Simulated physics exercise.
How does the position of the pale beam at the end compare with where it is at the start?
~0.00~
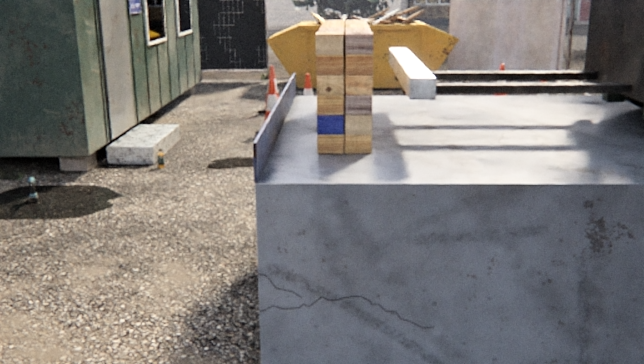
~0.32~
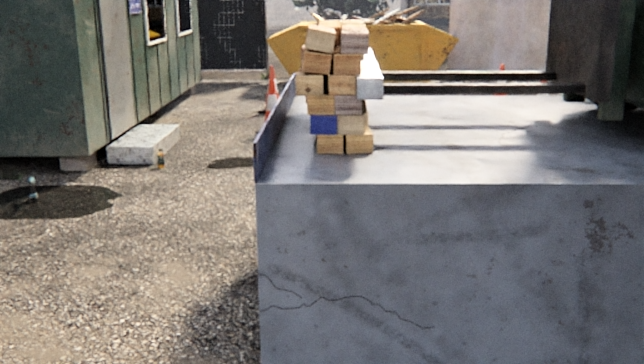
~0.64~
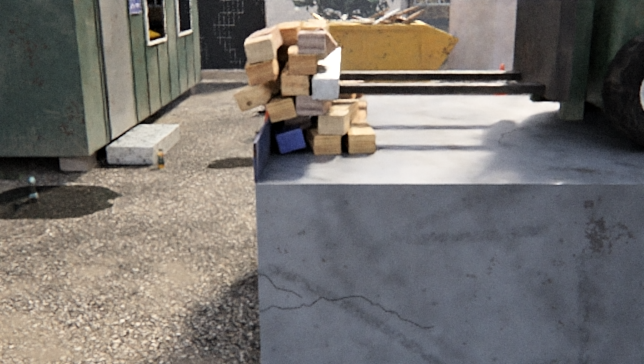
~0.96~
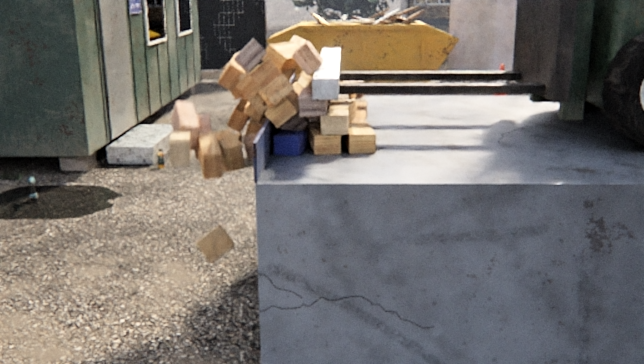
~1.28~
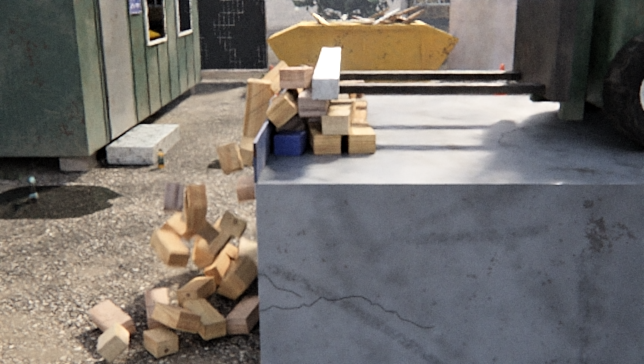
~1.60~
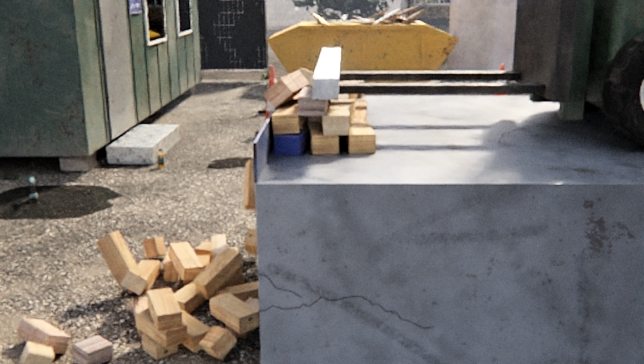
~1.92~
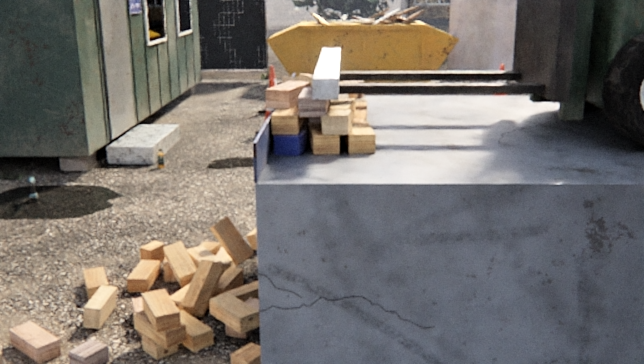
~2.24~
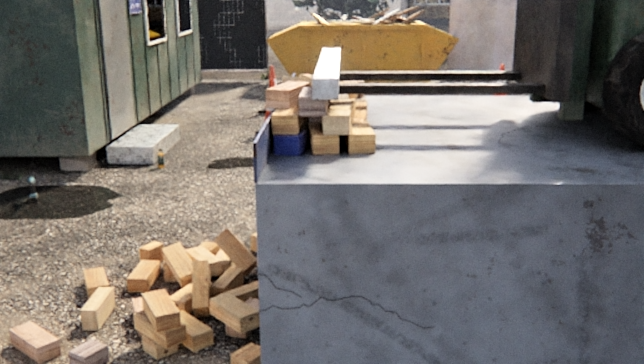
The beam ends up farther to the left, above the low pile of blocks left near the edge of the dock, whereas it starts out to the right of the tall stack.
